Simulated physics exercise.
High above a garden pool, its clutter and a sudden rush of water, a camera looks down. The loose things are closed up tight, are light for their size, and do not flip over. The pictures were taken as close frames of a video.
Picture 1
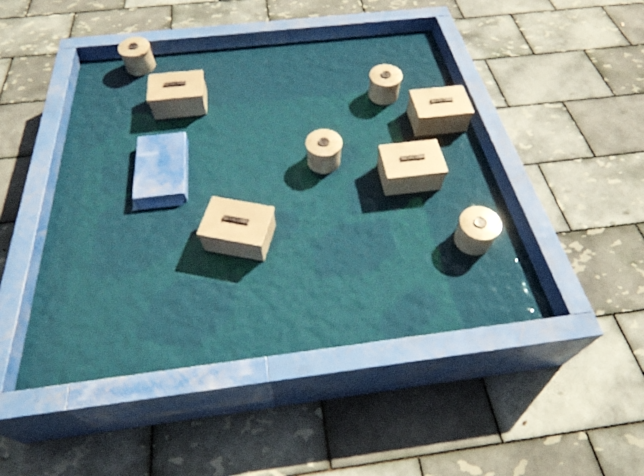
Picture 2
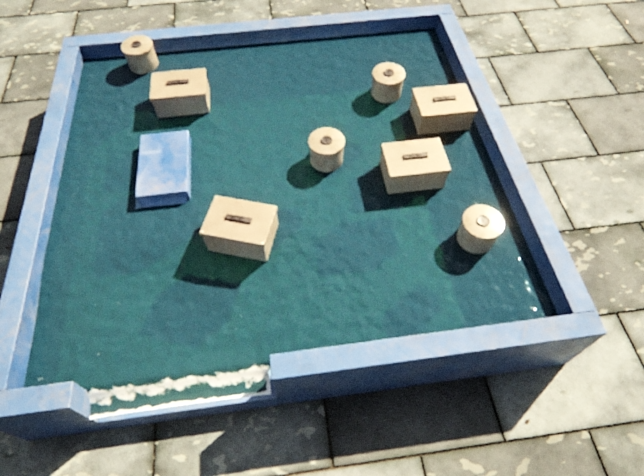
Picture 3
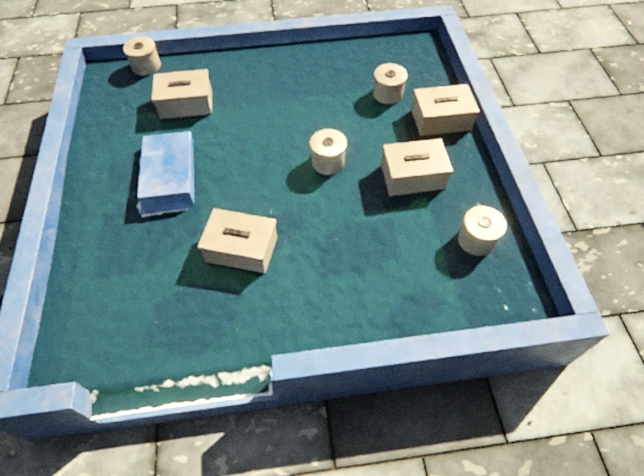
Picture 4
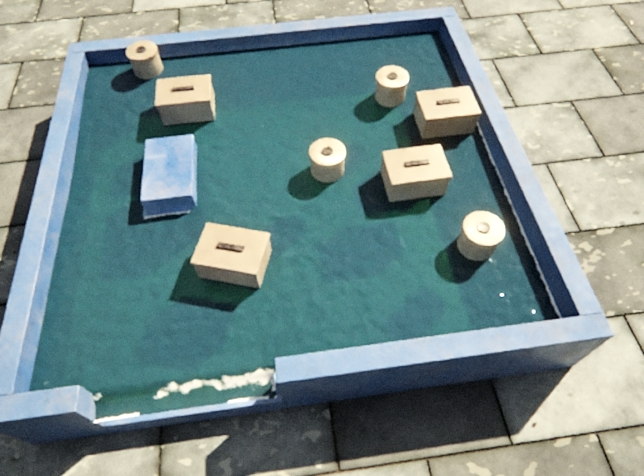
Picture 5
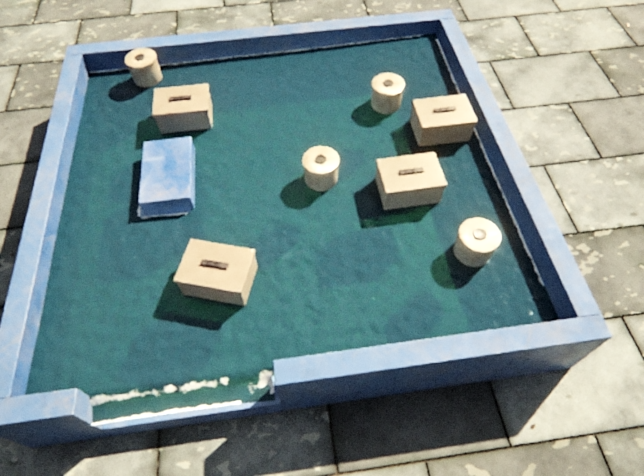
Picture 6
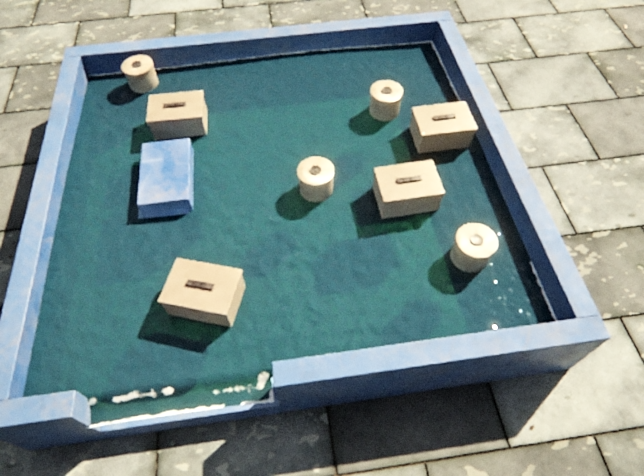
At the start, pale slotted boxes and round tubs float around a blue block in a blue-walled pool. Part of the near wall opens at the left, and white foam churns there. The nearest box then drifts down and left toward the gap, while most others shift only slightly.
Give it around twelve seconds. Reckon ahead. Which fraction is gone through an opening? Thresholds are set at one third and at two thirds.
It comes out short of a third.
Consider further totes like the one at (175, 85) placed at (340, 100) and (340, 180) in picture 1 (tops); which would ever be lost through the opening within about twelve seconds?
Following the list, the first is never leaving and the second is escaping.
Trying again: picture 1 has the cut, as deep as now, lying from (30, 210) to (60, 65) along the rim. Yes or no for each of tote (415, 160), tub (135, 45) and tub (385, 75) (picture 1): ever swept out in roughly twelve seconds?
Going through them in turn: Remains behind; escaped; remains behind.
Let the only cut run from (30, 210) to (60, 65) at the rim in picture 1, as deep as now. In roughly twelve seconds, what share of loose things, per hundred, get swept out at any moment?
I'd put it near 40 per cent.
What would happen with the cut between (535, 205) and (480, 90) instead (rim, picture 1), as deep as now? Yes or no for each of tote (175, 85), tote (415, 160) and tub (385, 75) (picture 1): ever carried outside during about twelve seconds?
Outcome for each, in the order asked: Not flushed / flushed / flushed.
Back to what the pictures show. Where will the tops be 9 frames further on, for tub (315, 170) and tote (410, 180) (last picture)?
Tops end up close to (294, 215) and (392, 214) respectively.
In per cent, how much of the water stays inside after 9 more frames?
It comes out at 76 parts in a hundred.
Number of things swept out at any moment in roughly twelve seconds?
You get 1.
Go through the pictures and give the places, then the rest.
In the first picture, a tote at (236, 221) floats; a tub at (324, 143), afloat; 0 of 8 have shifted.
In the second picture, a tote at (239, 219), afloat; a tub at (327, 141) floats; 0 of 8 have shifted.
In the third picture, a tote at (237, 233), afloat, close to its start; a tub at (328, 142) floats; 1 of 8 have shifted.
In the fourth picture, a tote at (231, 248) floats, close to its start; a tub at (327, 152) floats, close to its start; 1 of 8 have shifted.
In the fifth picture, a tote at (215, 265) floats, close to its start; a tub at (321, 160) floats, close to its start; 5 of 8 have shifted.
In the sixth picture, a tote at (201, 285), afloat, a stride from its start; a tub at (316, 171), afloat, close to its start; 7 of 8 have shifted.
A moment on, 0 of 8 are out; 8 afloat.
Next, 1 of 8 are out; 7 afloat.
Later, 1 of 8 are out; 7 afloat.
In the end, 1 of 8 are out; 7 afloat.
